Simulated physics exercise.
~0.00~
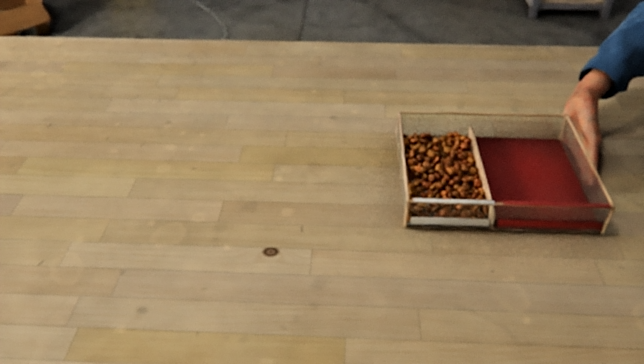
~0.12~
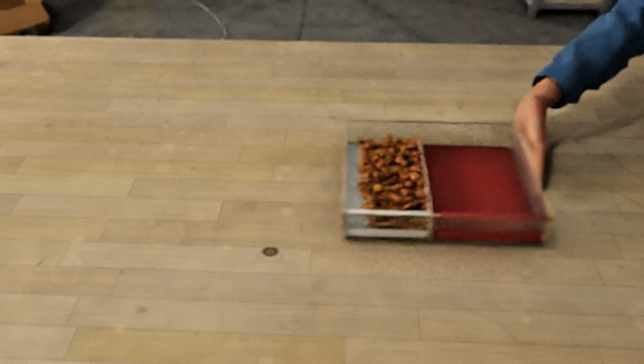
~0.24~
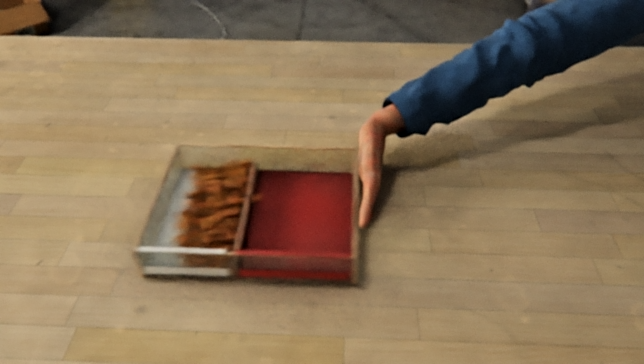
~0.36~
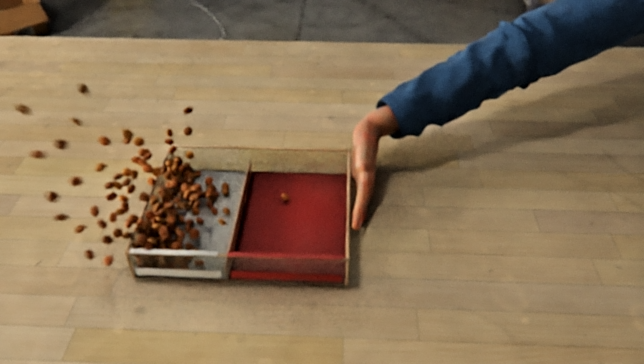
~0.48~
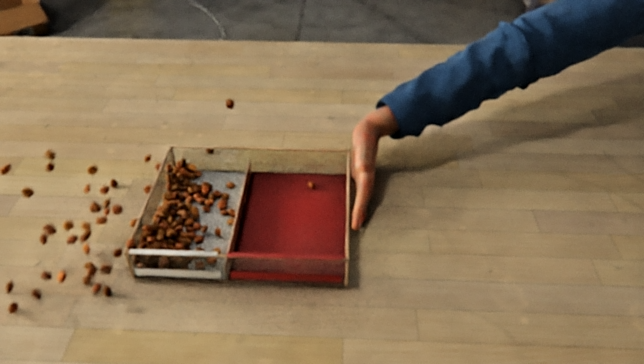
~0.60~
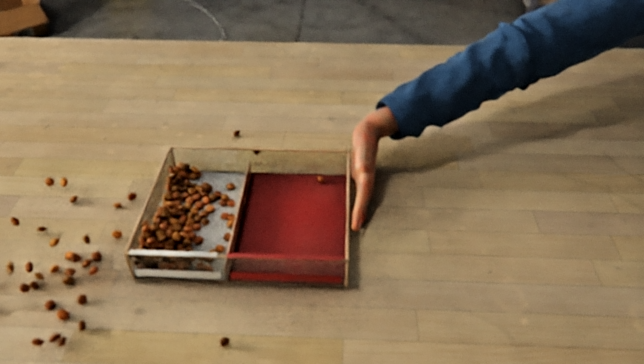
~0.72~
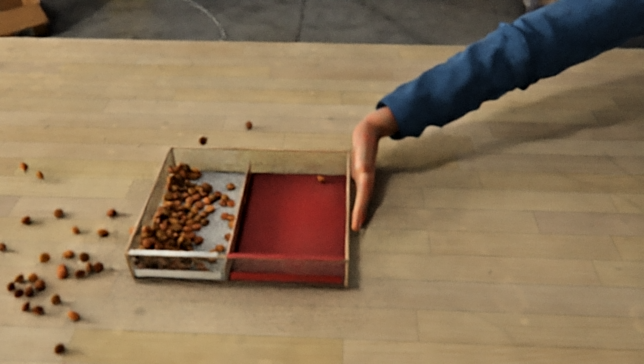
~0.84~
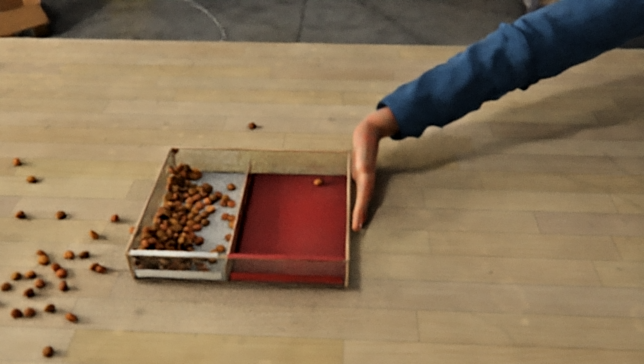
On a wooden tabletop, a hand shoving a divided tray left and stopping, some brown kibble flying out and scattering beyond it.
